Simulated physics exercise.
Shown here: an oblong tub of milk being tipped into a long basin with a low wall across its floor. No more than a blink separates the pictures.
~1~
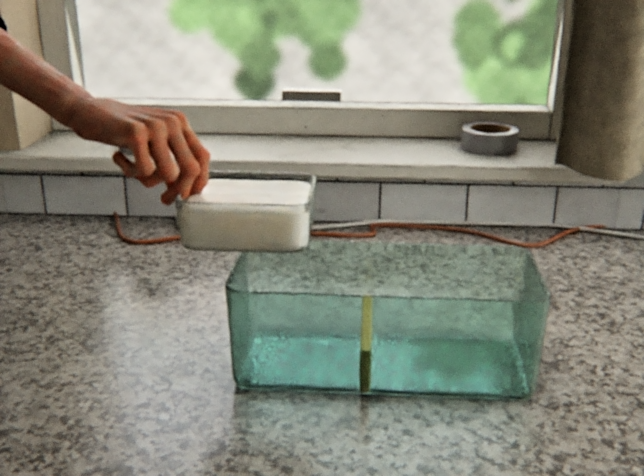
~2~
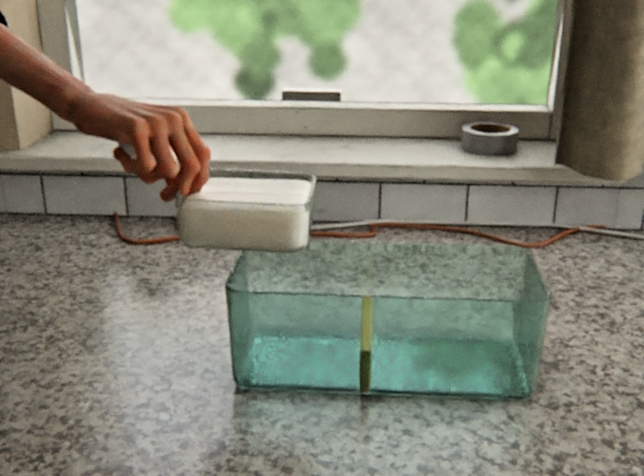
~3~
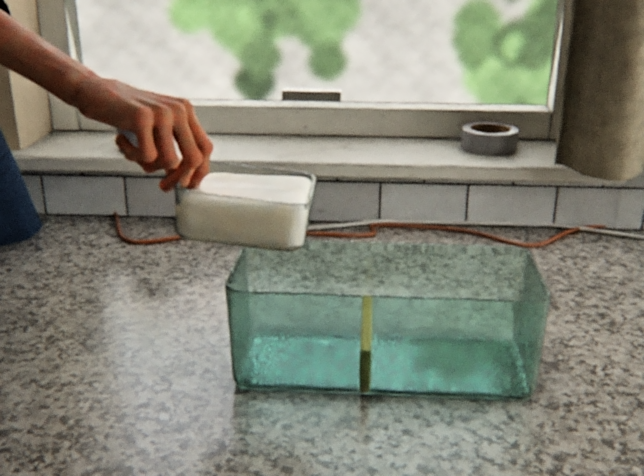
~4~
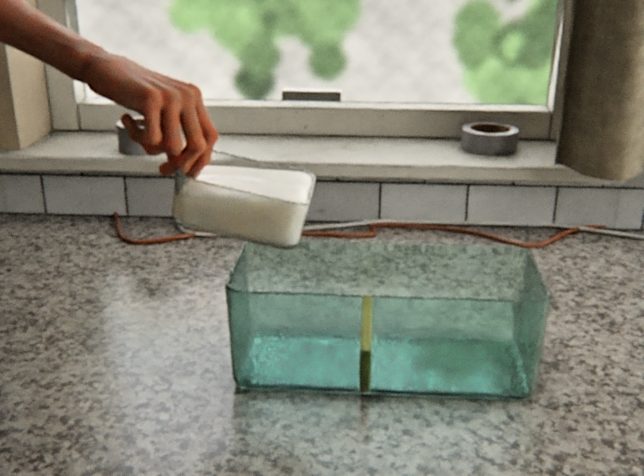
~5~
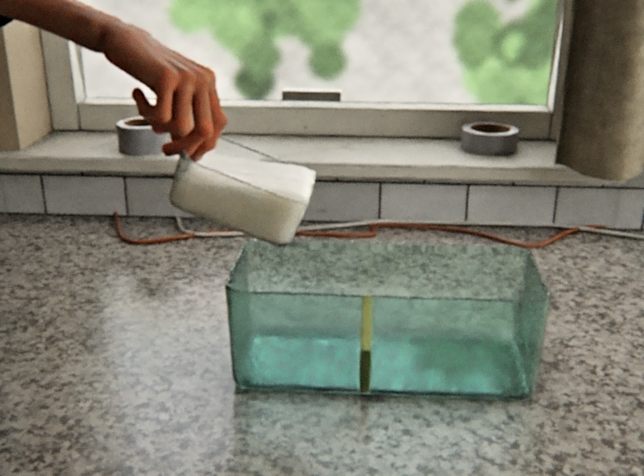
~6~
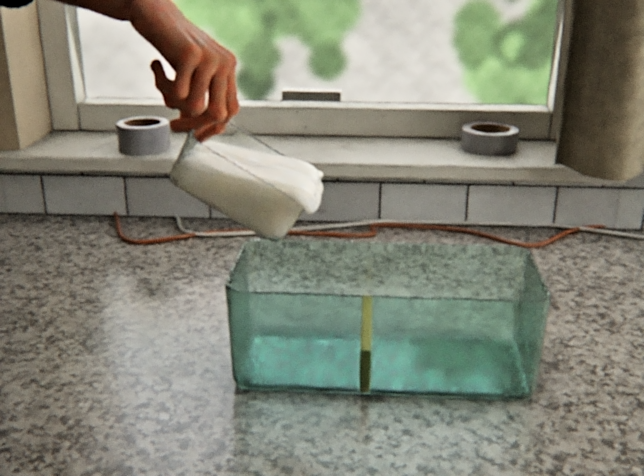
On a speckled countertop by a window, a hand holds a clear tub of milk above a long greenish basin with a low wall inside, then rises and tilts the tub rightward until milk bulges at its right edge.
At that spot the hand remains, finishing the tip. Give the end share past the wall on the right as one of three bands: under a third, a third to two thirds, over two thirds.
Short answer, the right side gets past two thirds.
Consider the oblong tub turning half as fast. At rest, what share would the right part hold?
Around 75 percent ends up there.
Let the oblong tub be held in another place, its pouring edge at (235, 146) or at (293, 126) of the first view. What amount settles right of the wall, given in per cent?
First place gives some 25 %, second place some 75 %.
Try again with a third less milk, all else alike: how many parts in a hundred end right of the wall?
Roughly 80 in a hundred.
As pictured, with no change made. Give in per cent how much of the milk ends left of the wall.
Share approx. 15 per cent.
A moment on, the oblong tub is tipped on its side and 21 per cent is still to pour, 4 is left of the wall and 19 right of it.
Next, the oblong tub is tipped on its side and 2 per cent is still to pour, 6 is left of the wall and 85 right of it.
Then the oblong tub is tipped on its side and 0 per cent is still to pour, 12 is left of the wall and 80 right of it.
Later the oblong tub is tipped on its side and 0 per cent is still to pour, 15 is left of the wall and 81 right of it.
At rest 15 per cent lies left of the wall, 81 right of it and 4 outside.
